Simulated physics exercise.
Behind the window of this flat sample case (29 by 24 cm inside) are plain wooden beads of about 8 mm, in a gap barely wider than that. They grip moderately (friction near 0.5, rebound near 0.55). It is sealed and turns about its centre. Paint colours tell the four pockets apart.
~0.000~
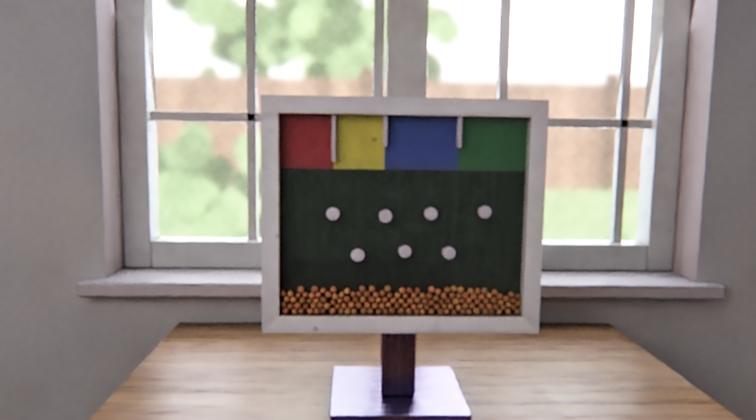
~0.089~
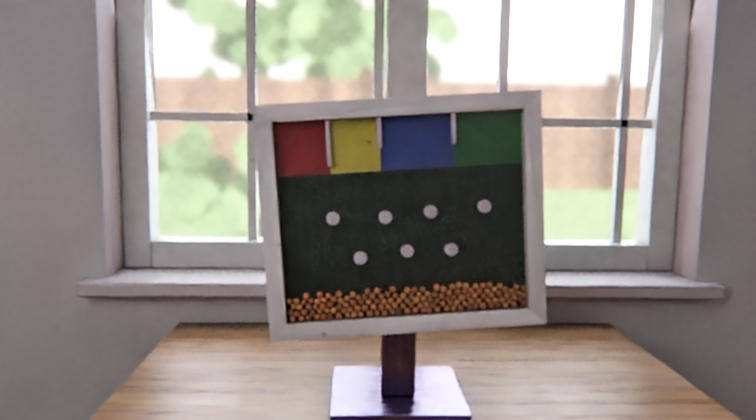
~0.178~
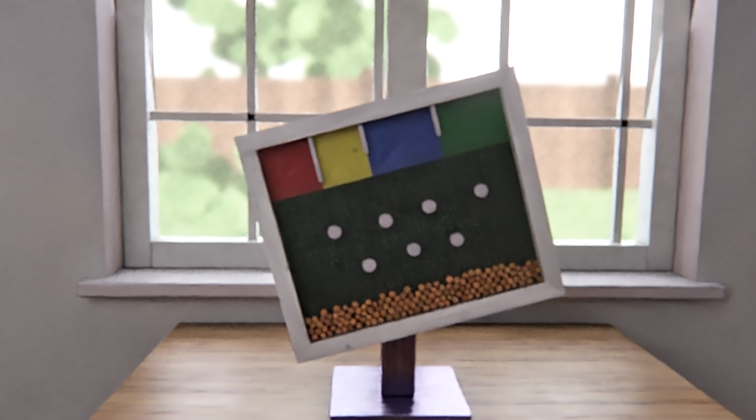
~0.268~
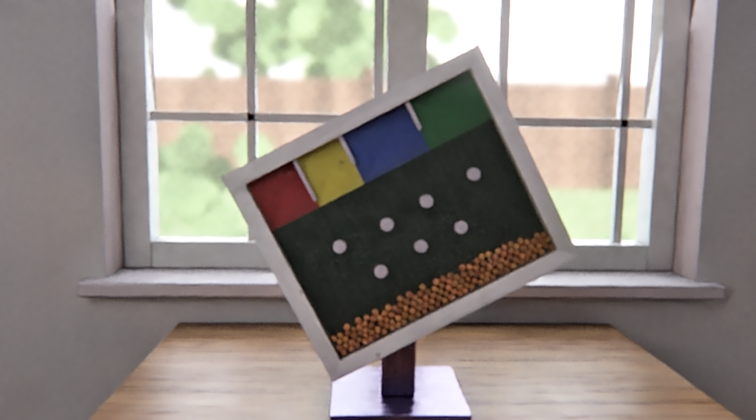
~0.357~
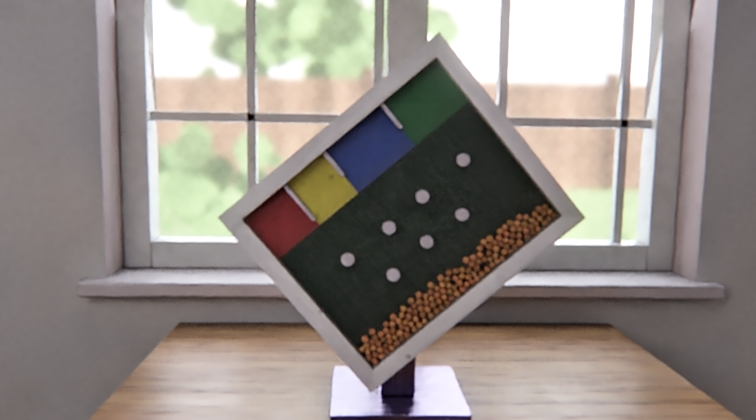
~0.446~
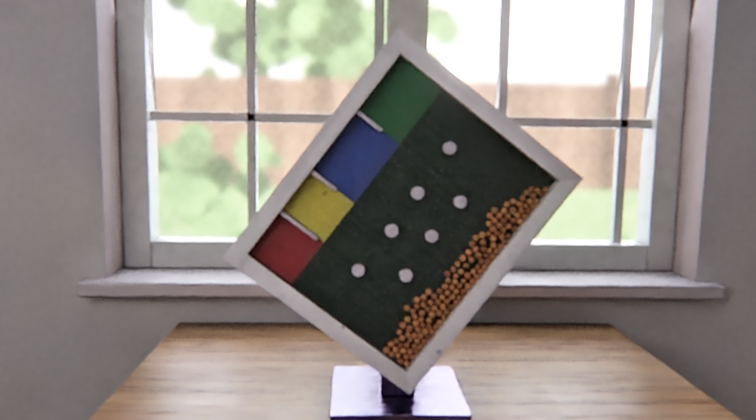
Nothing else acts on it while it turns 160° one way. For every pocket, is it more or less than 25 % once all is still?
Red pocket more, blue pocket less, green pocket less, yellow pocket less than 25 %.
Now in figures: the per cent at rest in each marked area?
Red pocket: 40; blue pocket: 0; green pocket: 0; yellow pocket: 10.
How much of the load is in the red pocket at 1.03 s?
Roughly 30 per cent.
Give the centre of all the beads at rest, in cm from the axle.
About 9 cm right and 9 cm below.
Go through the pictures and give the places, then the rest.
In the first picture, level; about 150 beads; beads centred (402, 302); top one (454, 289); red (307, 141), blue (422, 143), green (493, 144), yellow (359, 142).
In the second picture, turned 4° anticlockwise; beads centred (408, 301); top one (490, 285); 7 fixed pegs, one at (360, 258).
In the third picture, turned 15° anticlockwise; beads centred (425, 299); top one (529, 264); wall ends (321, 180), (367, 152), (439, 133).
In the fourth picture, turned 28° anticlockwise; beads centred (442, 292); top one (544, 234).
In the fifth picture, turned 40° anticlockwise; beads centred (454, 284); top one (545, 207).
In the sixth picture, turned 53° anticlockwise; beads centred (460, 279); top one (532, 189); red (286, 247), blue (356, 158), green (400, 100), yellow (318, 207).
By 0.74 s, it stands 94° anticlockwise; the beads' middle is 7 cm right of and 9 cm below the centre; nothing in the marked areas.
By 1.03 s, it stands 135° anticlockwise; the beads' middle is 8 cm right of and 9 cm below the centre; red 30 %.
By 1.28 s, it stands 160° anticlockwise; the beads' middle is 9 cm right of and 8 cm below the centre; red 40 %, yellow 5 %.
All still by 2.2 s, it stands 160° anticlockwise; red 40 %, blue 0 %, green 0 %, yellow 10 %, elsewhere 50 %.
